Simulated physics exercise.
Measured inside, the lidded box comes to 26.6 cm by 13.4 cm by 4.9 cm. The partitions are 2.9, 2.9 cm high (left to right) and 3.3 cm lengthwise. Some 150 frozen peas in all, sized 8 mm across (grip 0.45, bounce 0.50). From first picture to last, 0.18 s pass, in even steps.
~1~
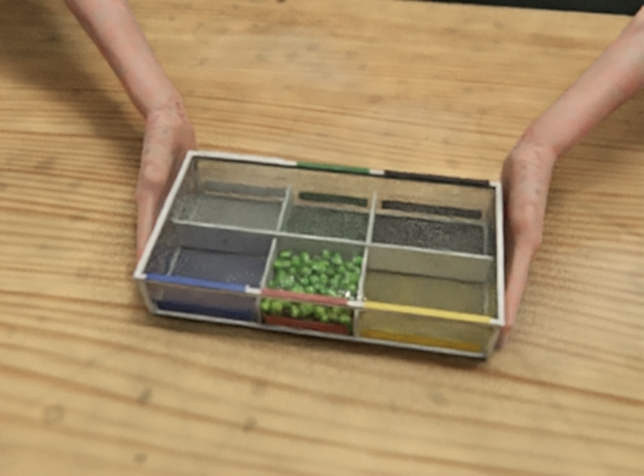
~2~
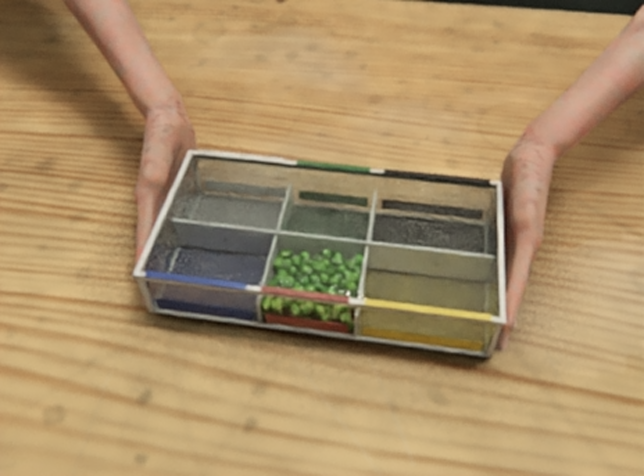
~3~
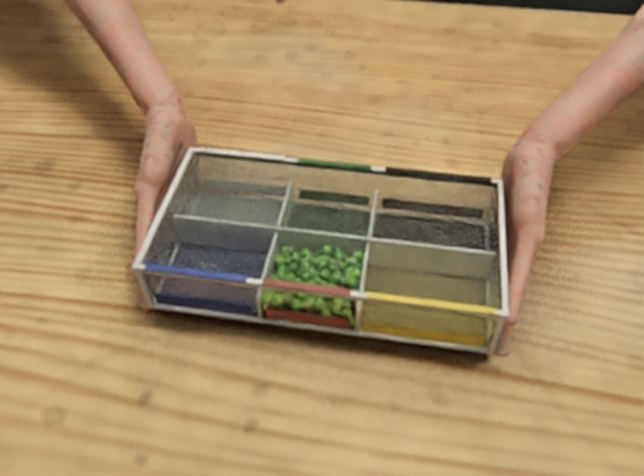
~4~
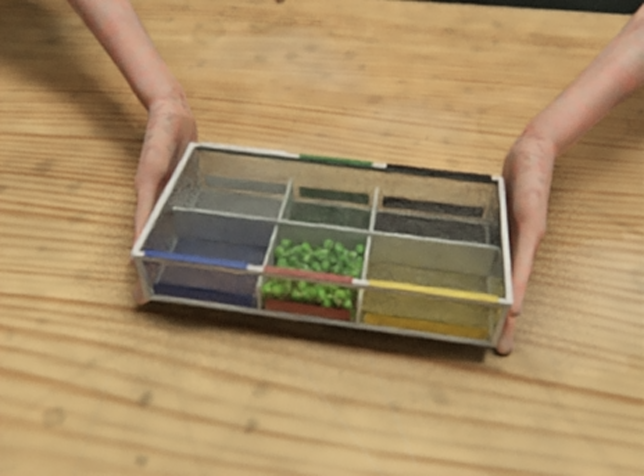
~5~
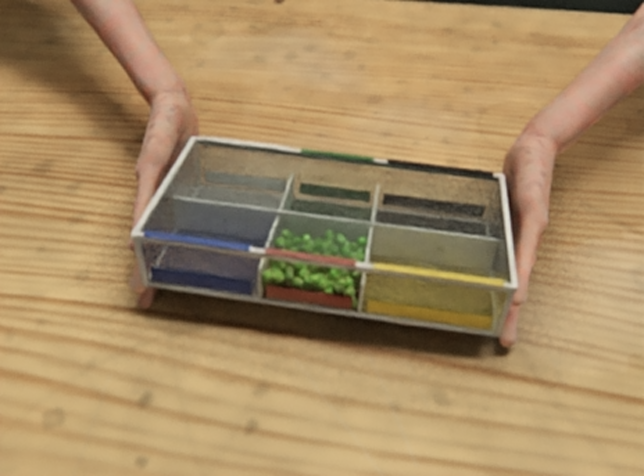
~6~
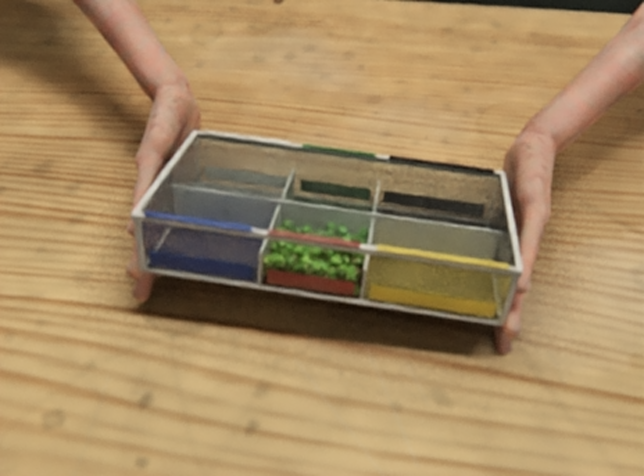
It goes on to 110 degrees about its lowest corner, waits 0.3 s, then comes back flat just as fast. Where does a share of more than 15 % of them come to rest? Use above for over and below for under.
Verdicts: Red above, blue below, green above, yellow below, white below, black above.
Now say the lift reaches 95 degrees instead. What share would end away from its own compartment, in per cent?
About 50 per cent.
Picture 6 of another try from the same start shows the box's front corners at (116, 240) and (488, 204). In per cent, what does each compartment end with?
Each compartment ends with, in per cent, red 35, blue 5, green 0, yellow 0, white 55 and black 0.
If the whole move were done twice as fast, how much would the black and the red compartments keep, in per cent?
The black compartment would end with 20 per cent and the red compartment with 55 per cent.
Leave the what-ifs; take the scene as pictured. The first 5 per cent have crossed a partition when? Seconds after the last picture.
Around 0.55 seconds.
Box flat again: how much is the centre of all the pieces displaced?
Around 6.5 centimetres.
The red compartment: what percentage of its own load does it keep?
Something like 40 in a hundred.
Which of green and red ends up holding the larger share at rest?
Result: Red has more.
Then, 0.94 s after the last picture, tilt 110 degrees; red 60 %, green 25 %, yellow 5 %, black 15 %.
Then, 1.57 s after the last picture, tilt 58 degrees; red 40 %, green 25 %, black 30 %.
Then, 2.25 s after the last picture, tilt 0 degrees; red 40 %, green 30 %, black 30 %.
In the end, red 40 %, blue 0 %, green 30 %, yellow 0 %, white 0 %, black 30 %.
